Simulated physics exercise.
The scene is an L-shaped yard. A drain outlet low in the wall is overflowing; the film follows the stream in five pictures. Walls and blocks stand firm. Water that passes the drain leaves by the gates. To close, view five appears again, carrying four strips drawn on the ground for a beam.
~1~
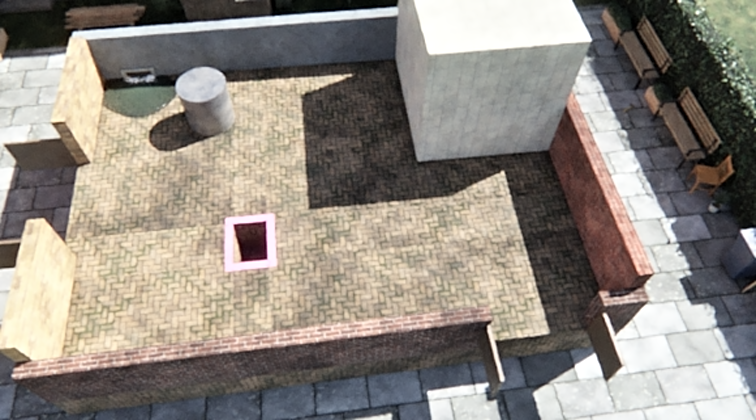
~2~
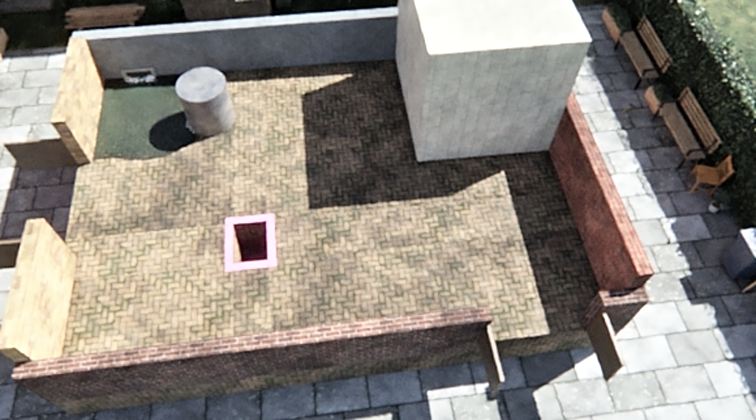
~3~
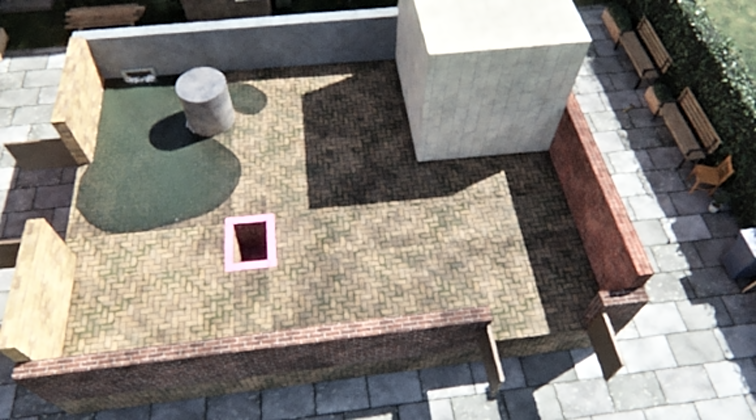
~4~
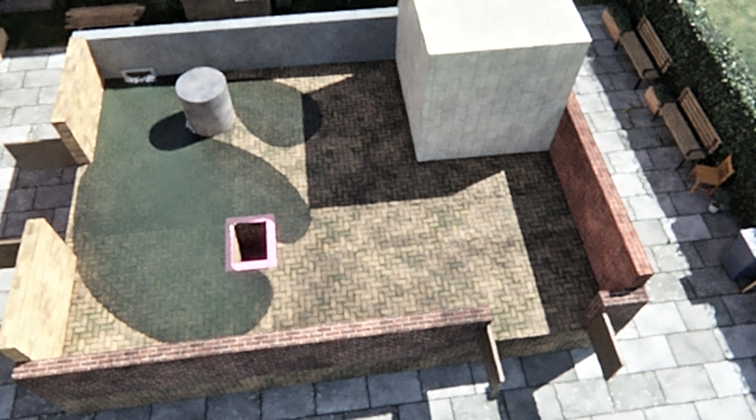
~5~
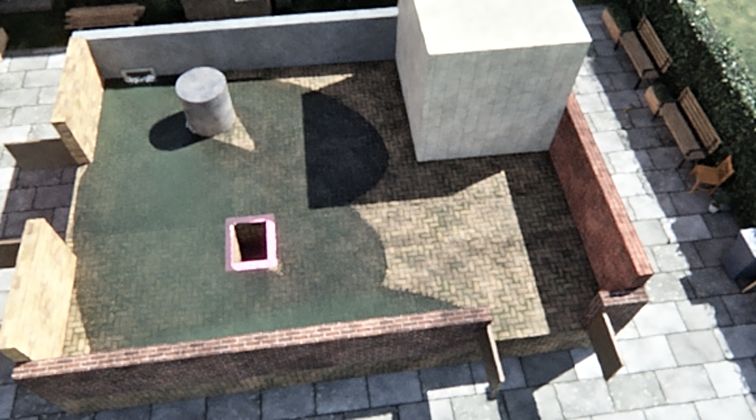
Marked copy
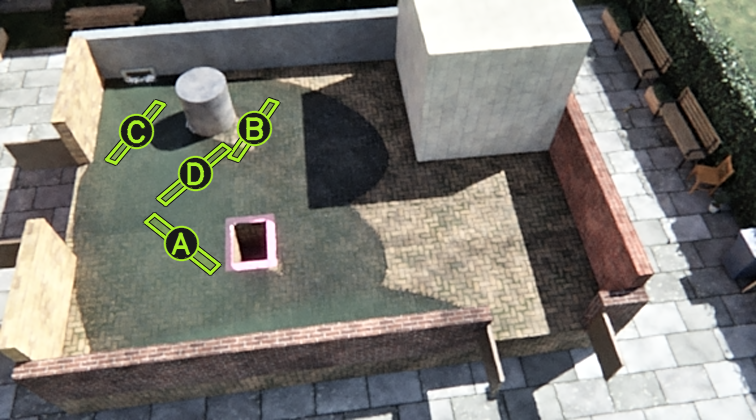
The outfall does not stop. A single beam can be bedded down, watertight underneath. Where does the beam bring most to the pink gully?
A.
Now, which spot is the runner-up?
The answer is B.
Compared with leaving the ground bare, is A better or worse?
Spot A is better.
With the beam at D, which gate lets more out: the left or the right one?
More leaves on the right.
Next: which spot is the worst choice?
That would be D.
In lime, A from (150, 218) to (214, 268); B from (233, 158) to (273, 101); C from (111, 161) to (159, 103); D from (161, 201) to (226, 146).
Choosing A, about 48 % of the stream goes into the pink gully, about 52 % out by the gates.
Choosing B, about 32 % of the stream goes into the pink gully, about 68 % out by the gates.
Choosing C, about 11 % of the stream goes into the pink gully, about 89 % out by the gates.
Choosing D, about 2 % of the stream goes into the pink gully, about 98 % out by the gates.
